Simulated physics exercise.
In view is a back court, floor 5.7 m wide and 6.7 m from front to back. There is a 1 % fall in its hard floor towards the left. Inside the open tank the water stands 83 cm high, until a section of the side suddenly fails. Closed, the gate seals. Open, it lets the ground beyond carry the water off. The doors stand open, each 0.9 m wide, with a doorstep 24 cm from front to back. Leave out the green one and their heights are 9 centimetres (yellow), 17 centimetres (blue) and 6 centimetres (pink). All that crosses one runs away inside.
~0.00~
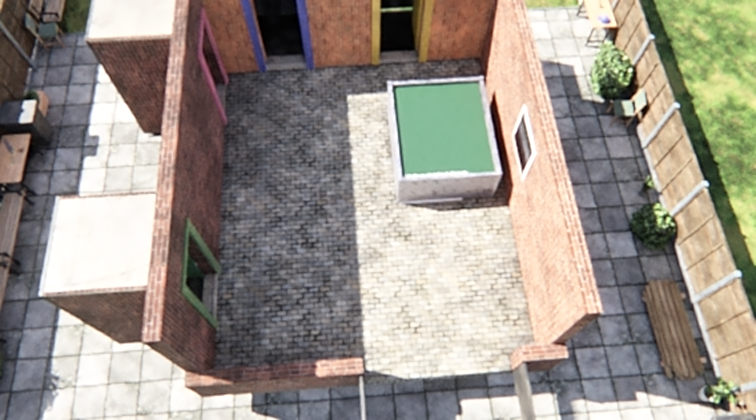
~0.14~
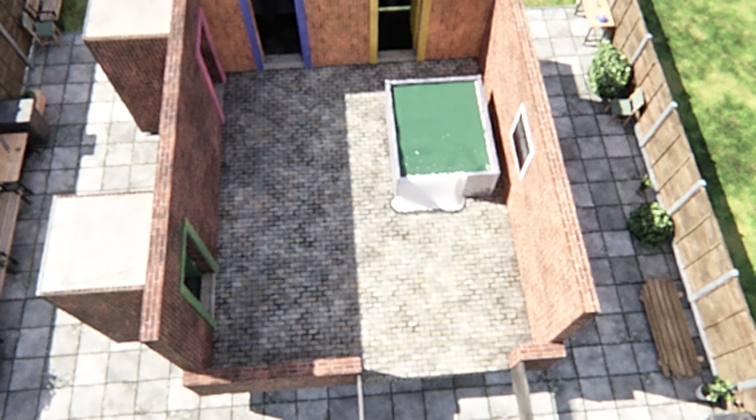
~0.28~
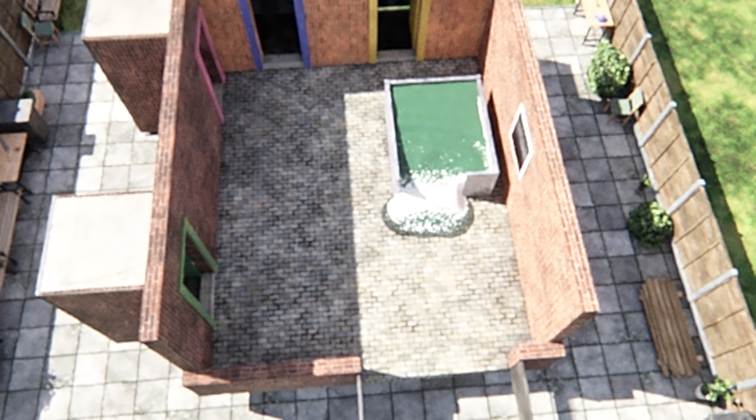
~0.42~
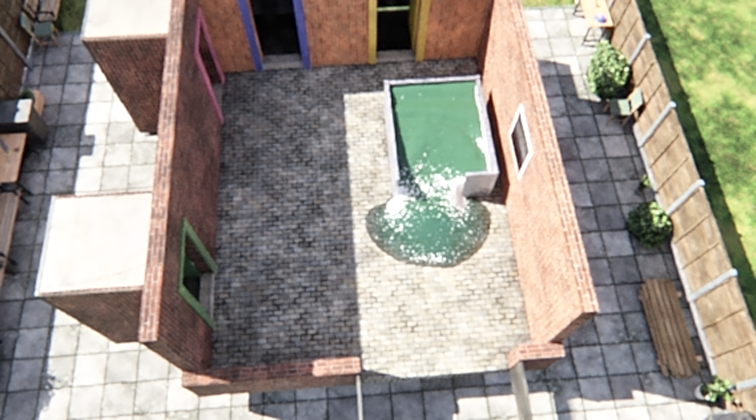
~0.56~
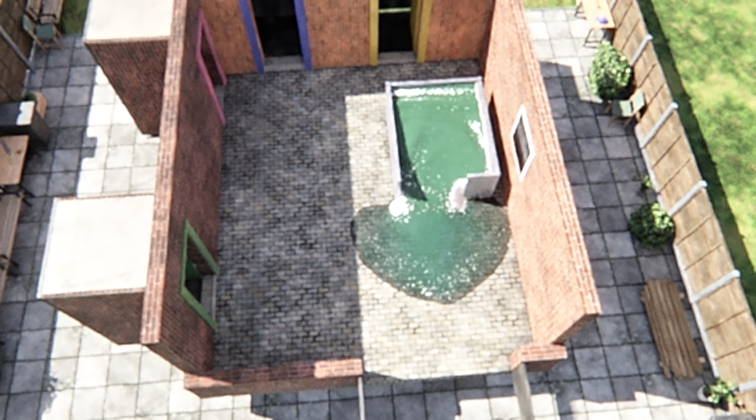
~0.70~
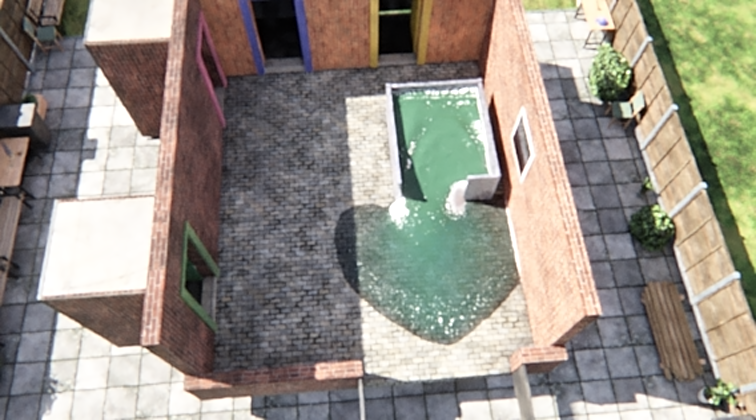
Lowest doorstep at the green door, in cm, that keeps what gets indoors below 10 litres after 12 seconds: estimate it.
My estimate is 9.5 cm.
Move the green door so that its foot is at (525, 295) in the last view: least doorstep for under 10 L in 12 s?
It needs roughly 12.0 cm.
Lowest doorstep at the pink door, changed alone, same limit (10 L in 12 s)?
Pink door, minimum about 6.0 cm.
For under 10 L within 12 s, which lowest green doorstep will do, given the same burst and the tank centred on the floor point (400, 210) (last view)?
Then roughly 13.0 cm.
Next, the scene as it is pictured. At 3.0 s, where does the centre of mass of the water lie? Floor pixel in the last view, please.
The balance point sits at roughly (407, 230).
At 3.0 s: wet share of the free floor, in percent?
Roughly 45 percent.
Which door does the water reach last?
It's the yellow one.
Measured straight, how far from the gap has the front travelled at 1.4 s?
4.0 metres.
After 1.4 s water covers 35 % of the floor, deepest (42 cm) near (421, 208); it has not reached the green door.
After 3.0 s water covers 45 % of the floor, deepest (33 cm) near (224, 381); 13 cm at the green door, 1 litre in over its 9 cm doorstep.
After 12.0 s water covers 90 % of the floor, deepest (7 cm) near (213, 382); 6 cm at the green door, 11 litres in over its 9 cm doorstep.
At the green door as built, the water arrived by 2.4 s and peaked near 13 cm at 3.0 s.
With a doorstep of 7.5 cm, 23 litres would have come in within the 12 s; with 12 cm, 3 litres. So under 10 litres takes about 9.5 cm.
